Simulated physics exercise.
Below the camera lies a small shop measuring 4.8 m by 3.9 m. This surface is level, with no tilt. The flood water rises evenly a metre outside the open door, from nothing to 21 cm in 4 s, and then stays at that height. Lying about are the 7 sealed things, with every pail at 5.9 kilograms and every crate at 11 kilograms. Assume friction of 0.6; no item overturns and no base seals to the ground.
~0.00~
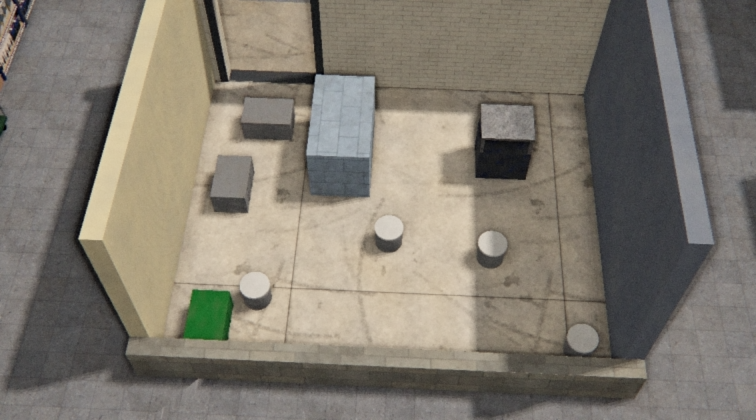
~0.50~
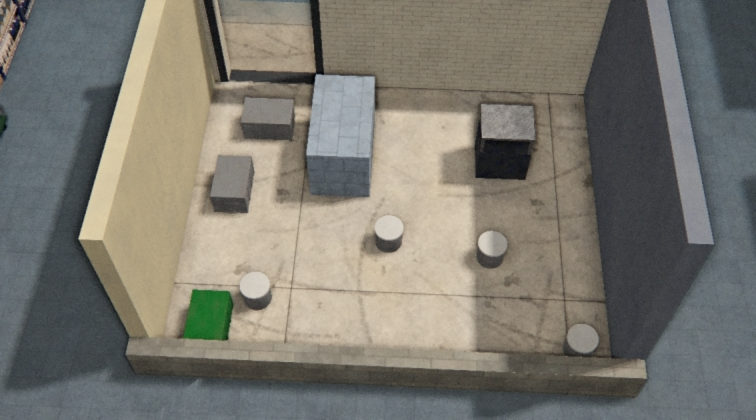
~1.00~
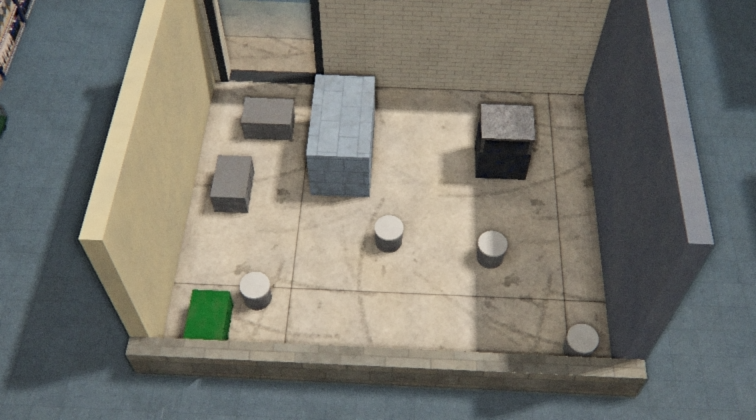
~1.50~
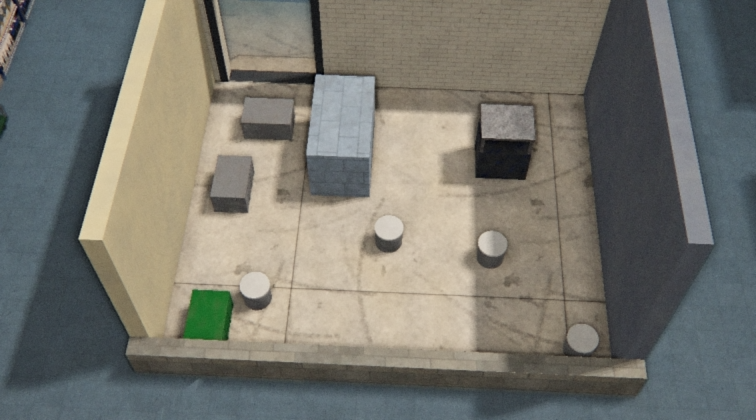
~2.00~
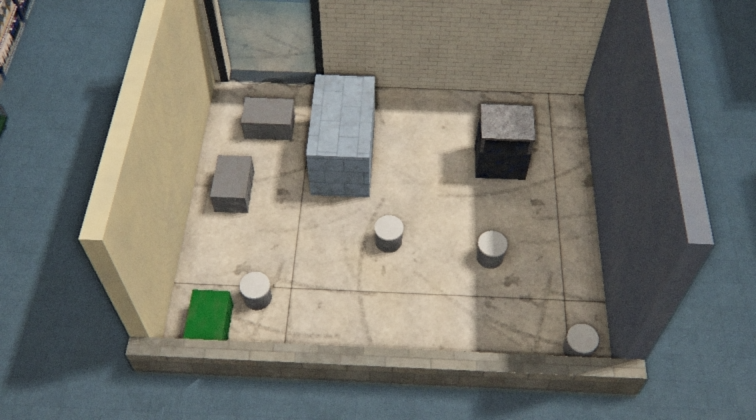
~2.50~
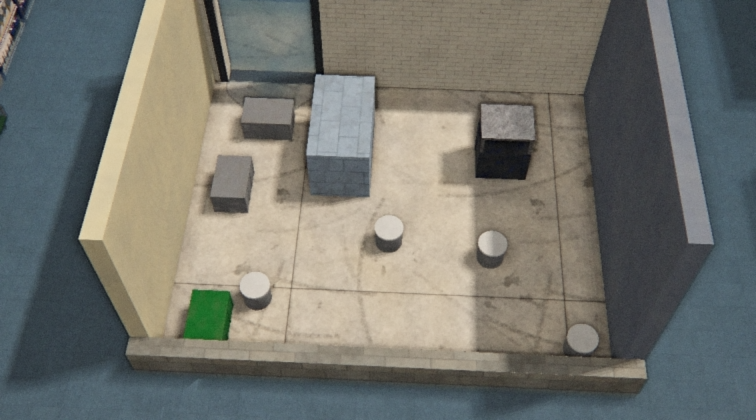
Blue-grey flood water spreading around a small walled shop and into its doorway while the crates and cylinders inside stay still.
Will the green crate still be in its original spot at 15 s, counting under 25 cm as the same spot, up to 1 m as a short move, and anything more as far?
Looks like it will be displaced a long way.
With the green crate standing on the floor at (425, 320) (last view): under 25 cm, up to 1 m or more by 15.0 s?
Here it heads a good way off.
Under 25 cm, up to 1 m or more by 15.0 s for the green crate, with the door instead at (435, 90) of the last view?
So the green crate is well away by then.
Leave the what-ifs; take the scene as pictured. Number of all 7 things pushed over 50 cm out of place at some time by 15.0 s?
I get 6.
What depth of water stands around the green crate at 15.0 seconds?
Roughly 9 cm at that moment.
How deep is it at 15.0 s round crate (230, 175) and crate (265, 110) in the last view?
9 and 10 cm.
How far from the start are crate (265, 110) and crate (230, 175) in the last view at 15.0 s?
In turn: 200 cm, 200 cm.
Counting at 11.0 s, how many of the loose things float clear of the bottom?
Just then, the number is 4.
After 3.5 s the green crate is near (207, 316), 0.0 m from its start, aground; 0 afloat.
After 6.8 s the green crate is near (222, 316), 0.2 m from its start, afloat; 3 afloat.
After 11.0 s the green crate is near (552, 289), 3.6 m from its start, afloat; 4 afloat.
After 15.0 s the green crate is near (468, 85), 4.3 m from its start, afloat; 6 afloat.
